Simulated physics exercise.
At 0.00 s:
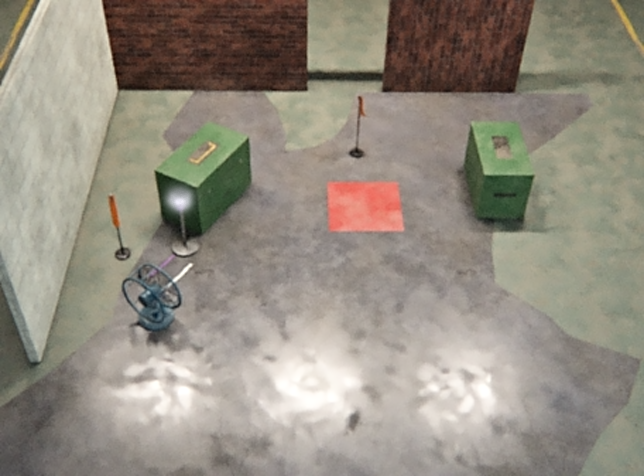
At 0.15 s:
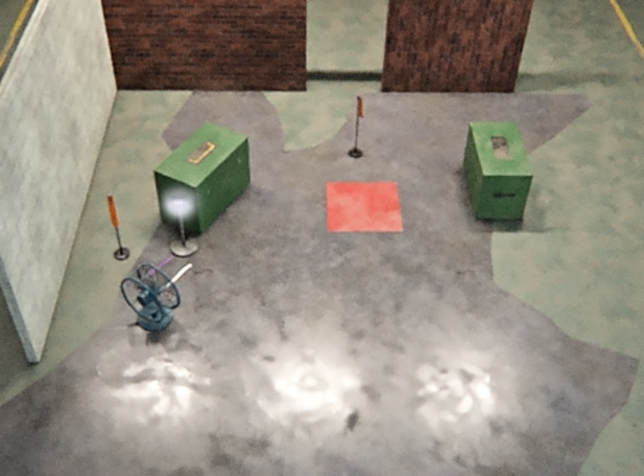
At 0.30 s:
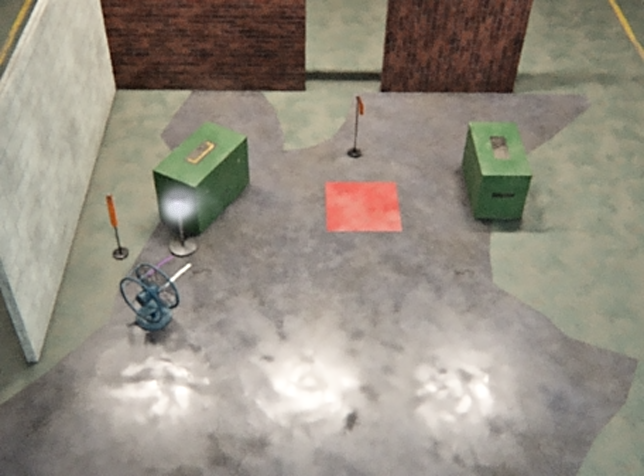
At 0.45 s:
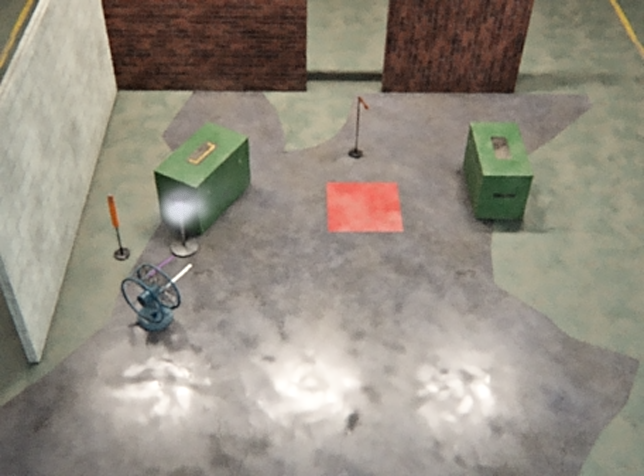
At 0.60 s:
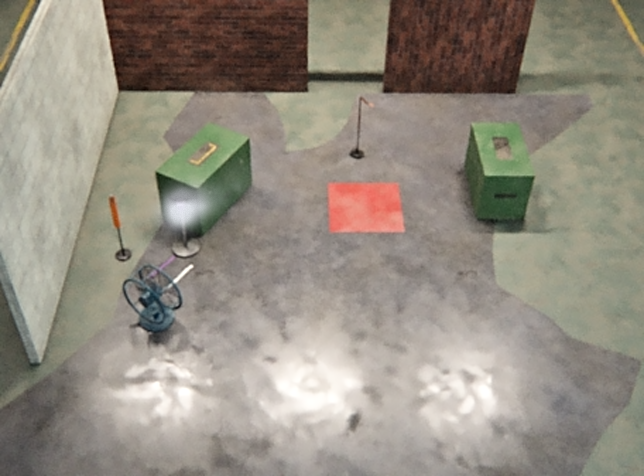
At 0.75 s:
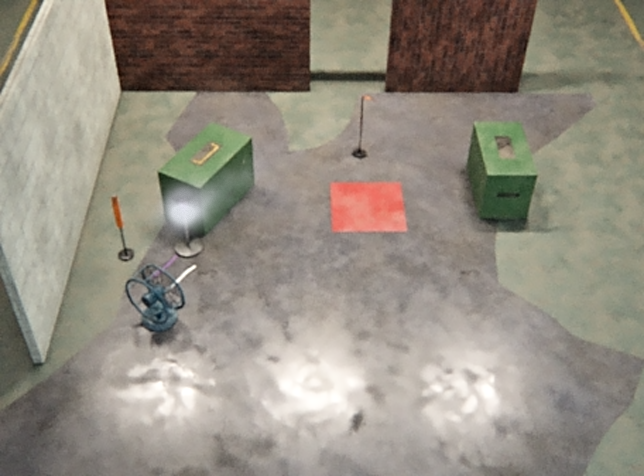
Goods bay with a drum fan, green packing cases and a red mat, pale smoke thickening and spreading slightly right from a stand.
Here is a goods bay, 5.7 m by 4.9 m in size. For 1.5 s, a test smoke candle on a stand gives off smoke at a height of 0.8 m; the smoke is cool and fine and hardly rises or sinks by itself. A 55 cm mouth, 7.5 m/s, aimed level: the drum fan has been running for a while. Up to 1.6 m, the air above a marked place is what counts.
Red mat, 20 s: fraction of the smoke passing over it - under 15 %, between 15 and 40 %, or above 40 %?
Over the red mat: Not even 15 %.
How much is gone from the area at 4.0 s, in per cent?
40 per cent, roughly.
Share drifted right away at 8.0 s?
80 %.
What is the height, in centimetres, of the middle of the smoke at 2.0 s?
I'd say around 50 centimetres.
By 2.0 s, 2 % is gone from the area; 0 % has passed over the red mat, and the middle of the rest is near (206, 201).
By 4.0 s, 37 % is gone from the area; 1 % has passed over the red mat, and the middle of the rest is near (202, 208).
By 8.0 s, 76 % is gone from the area; 3 % has passed over the red mat, and the middle of the rest is near (206, 220).
By 20.0 s, 99 % is gone from the area; 4 % has passed over the red mat.
